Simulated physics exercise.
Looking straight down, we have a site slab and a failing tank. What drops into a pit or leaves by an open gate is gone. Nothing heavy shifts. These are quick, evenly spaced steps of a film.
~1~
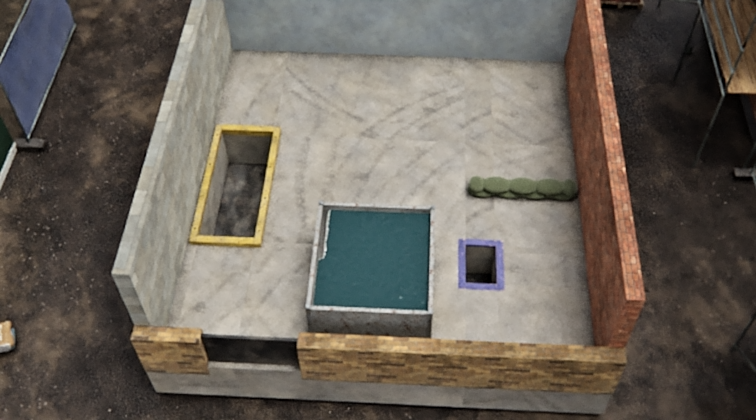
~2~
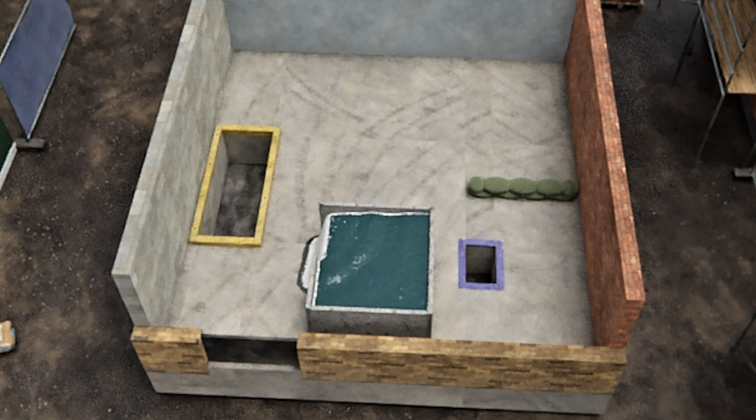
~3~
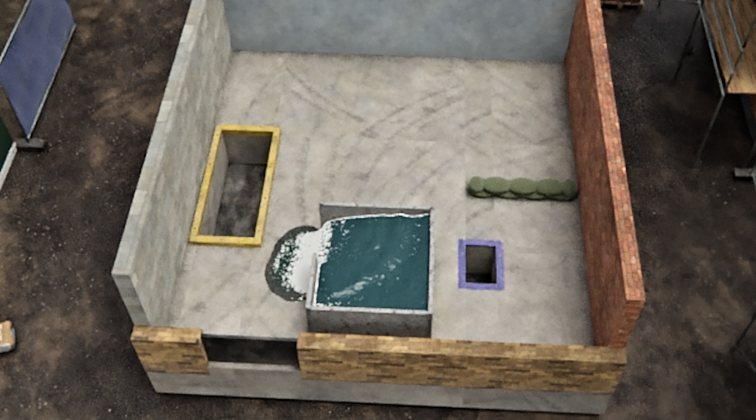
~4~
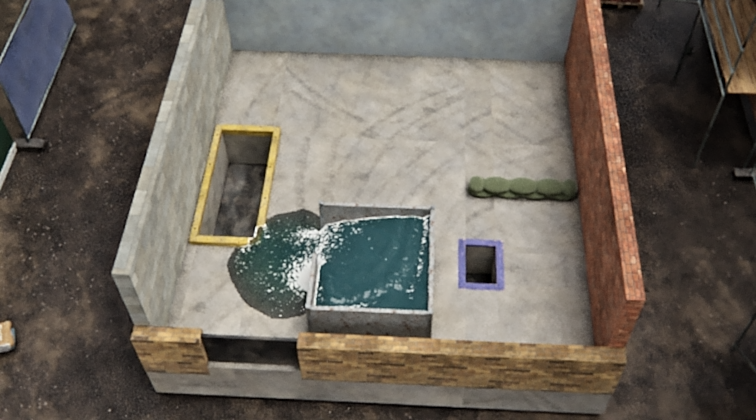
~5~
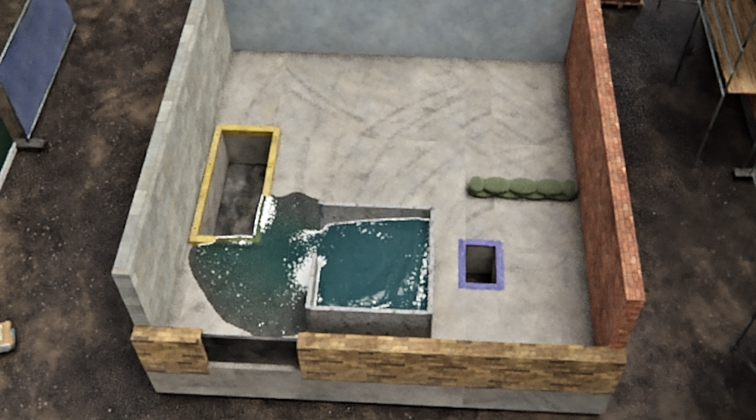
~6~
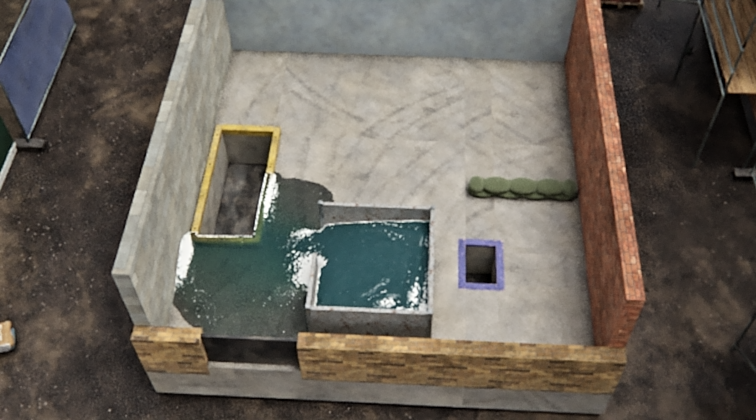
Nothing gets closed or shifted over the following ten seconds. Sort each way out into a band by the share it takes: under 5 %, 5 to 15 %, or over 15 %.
Shares: The gate takes under 5 %; the yellow pit takes over 15 %; the blue pit takes under 5 %.
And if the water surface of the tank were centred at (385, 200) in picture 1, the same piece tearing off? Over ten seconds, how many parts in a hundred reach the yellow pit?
I'd put the yellow pit near 55 per cent of the whole.
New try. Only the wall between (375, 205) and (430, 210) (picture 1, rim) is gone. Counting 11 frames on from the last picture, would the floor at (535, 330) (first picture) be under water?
Untouched.
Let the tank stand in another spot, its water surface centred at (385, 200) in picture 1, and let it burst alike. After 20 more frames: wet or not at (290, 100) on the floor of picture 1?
That spot would be swamped.
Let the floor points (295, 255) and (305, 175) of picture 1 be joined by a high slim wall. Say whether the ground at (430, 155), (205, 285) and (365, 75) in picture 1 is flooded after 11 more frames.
Swamped, swamped, swamped.
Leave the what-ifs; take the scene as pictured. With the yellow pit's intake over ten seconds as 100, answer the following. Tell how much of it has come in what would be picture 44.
Share at that point: Roughly 95 %.
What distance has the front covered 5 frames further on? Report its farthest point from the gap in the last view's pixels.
Farthest reach: About (288, 100).
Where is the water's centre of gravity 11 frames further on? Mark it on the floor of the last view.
At about (313, 281).
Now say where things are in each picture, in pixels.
In the first frame, the open tank at (373, 258) is whole and still.
In the second frame, the front is at a hidden place, out from the gap at (322, 254).
In the third frame, the front is at (270, 275), out from the gap at (322, 254).
In the fourth frame, the front is at (233, 270), out from the gap at (322, 255).
In the fifth frame, the front is at (198, 247), out from the gap at (322, 255).
In the sixth frame, the front is at (175, 296), out from the gap at (322, 255).
A moment on, water covers 20 % of the floor; the gate 0 %, the yellow pit 8 %, the blue pit 0 %.
Next, water covers 25 % of the floor; the gate 0 %, the yellow pit 16 %, the blue pit 0 %.
Then, water covers 35 % of the floor; the gate 0 %, the yellow pit 24 %, the blue pit 0 %.
Later, water covers 60 % of the floor; the gate 0 %, the yellow pit 30 %, the blue pit 0 %.
In the end, water covers 85 % of the floor; the gate 0 %, the yellow pit 32 %, the blue pit 0 %.
